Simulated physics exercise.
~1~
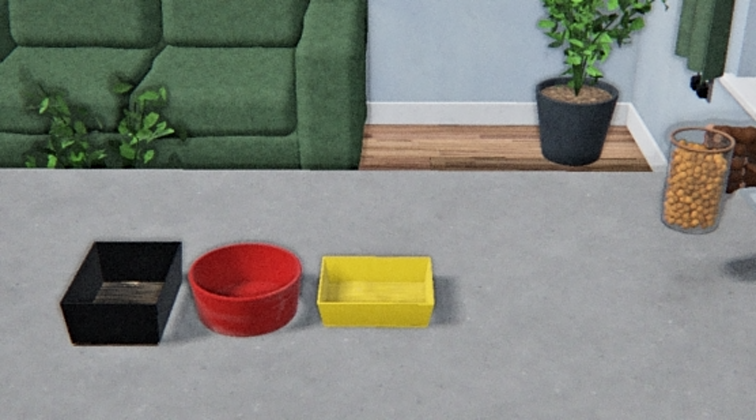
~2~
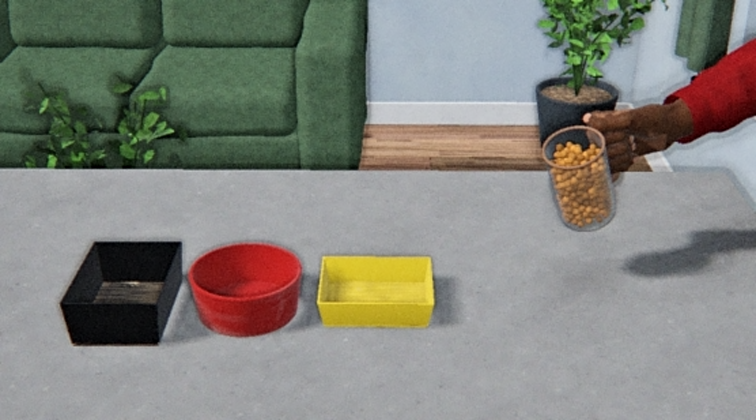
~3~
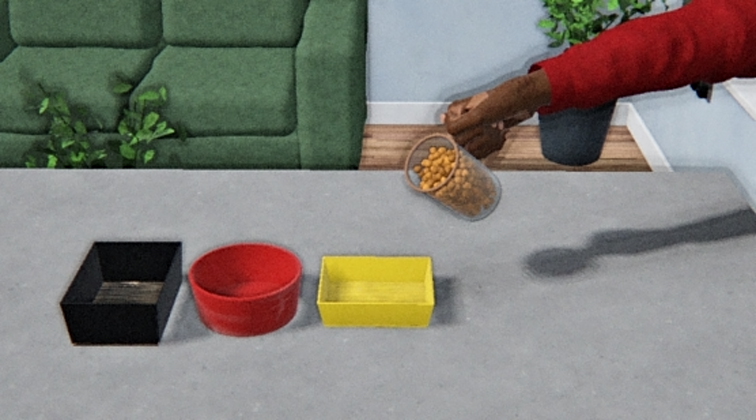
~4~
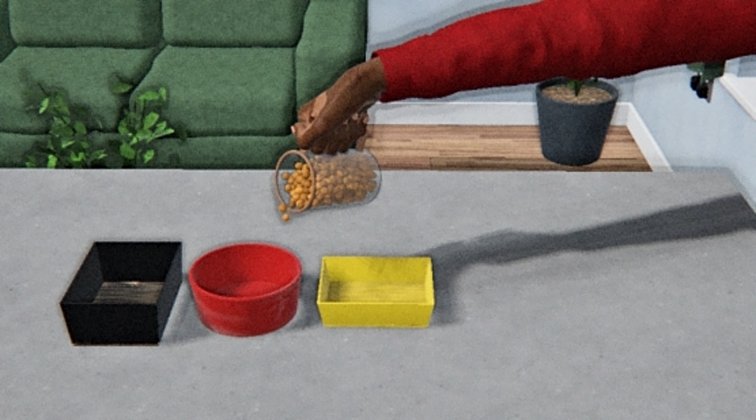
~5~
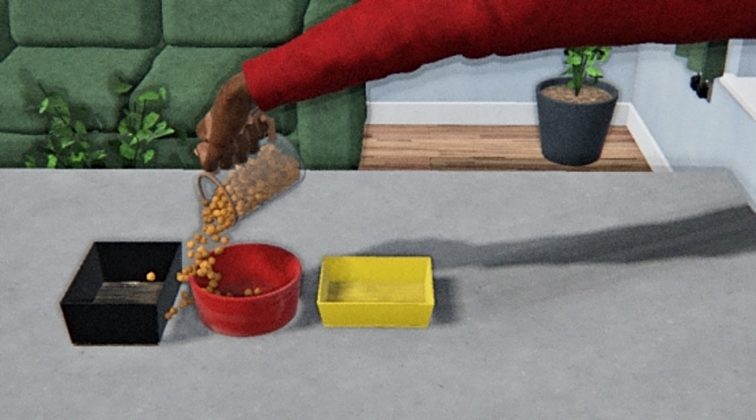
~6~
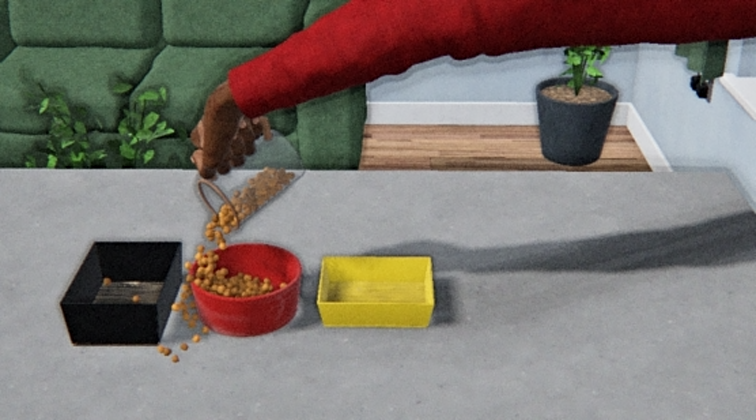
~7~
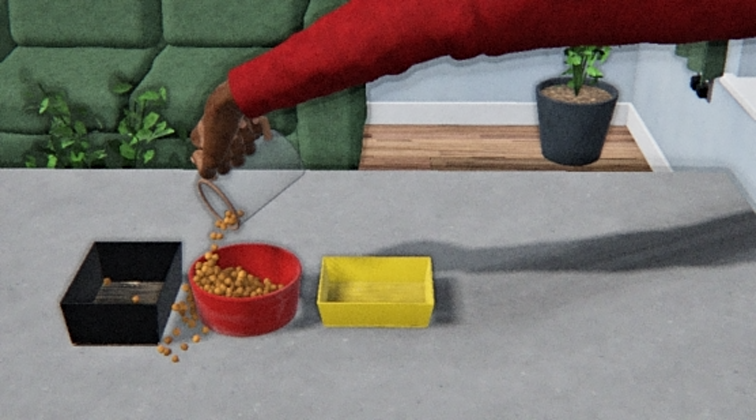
A grey tabletop is seen from the front and slightly above, with a green sofa, leafy plants and a wooden floor behind it. A black tin, a round red dish and a yellow tin stand in a row from left to centre. From the right, a hand in a red sleeve carries a clear cup of roasted chickpeas leftward, tipping it steadily. Above the red dish, the chickpeas pour out, mostly into it, while some spill between it and the black tin. At the end the cup is nearly empty, a last few still falling towards the well-filled red dish.
